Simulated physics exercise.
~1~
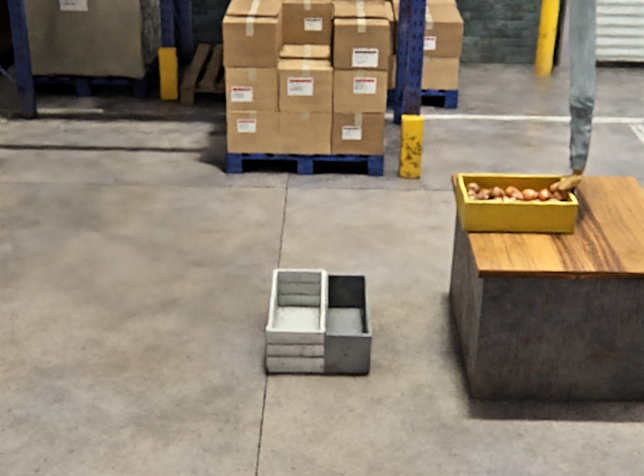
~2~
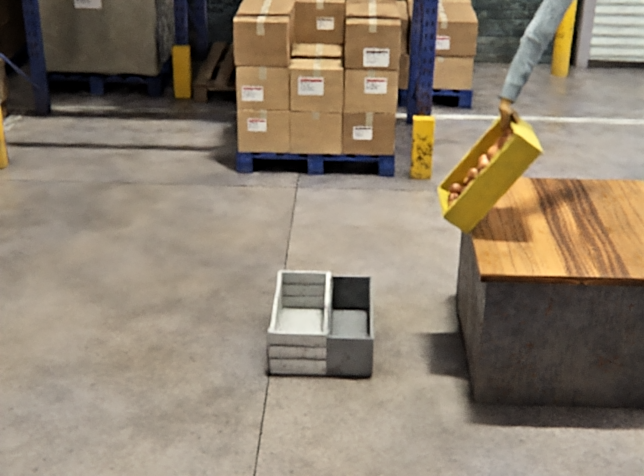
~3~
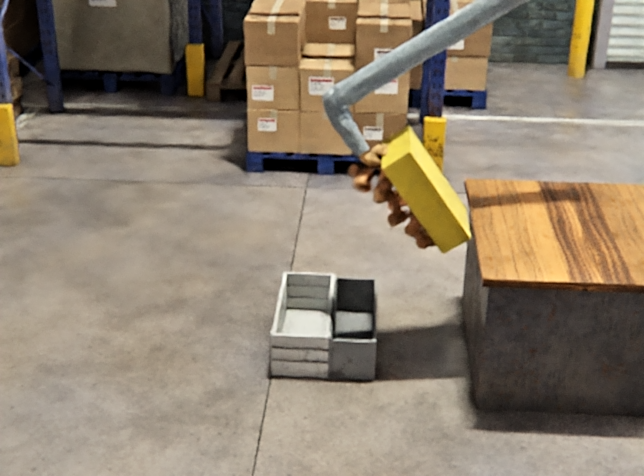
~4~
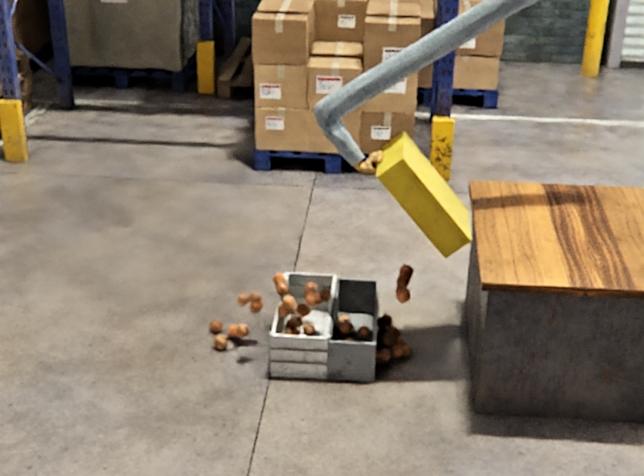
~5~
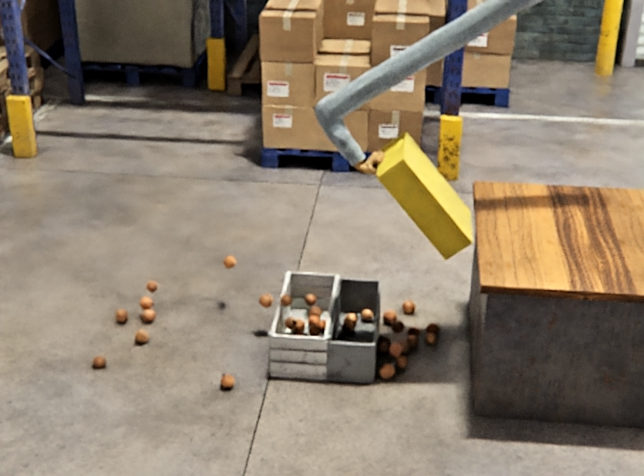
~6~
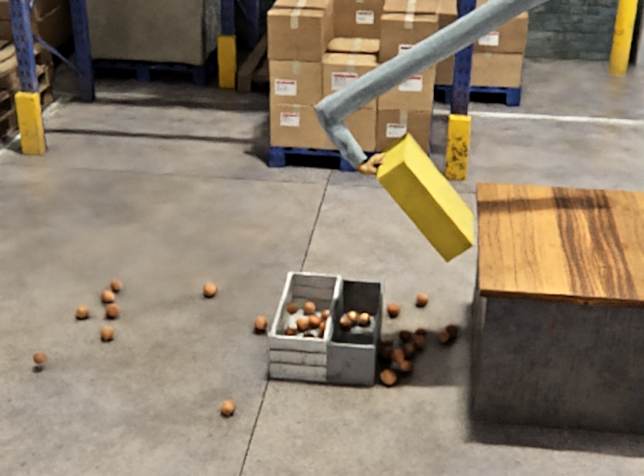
The video shows a grey robotic arm lifting a yellow tote of small brown pieces off a wooden-topped bench and tipping it leftward over adjoining white and grey containers; some pieces land inside, while others scatter across the warehouse floor on both sides.
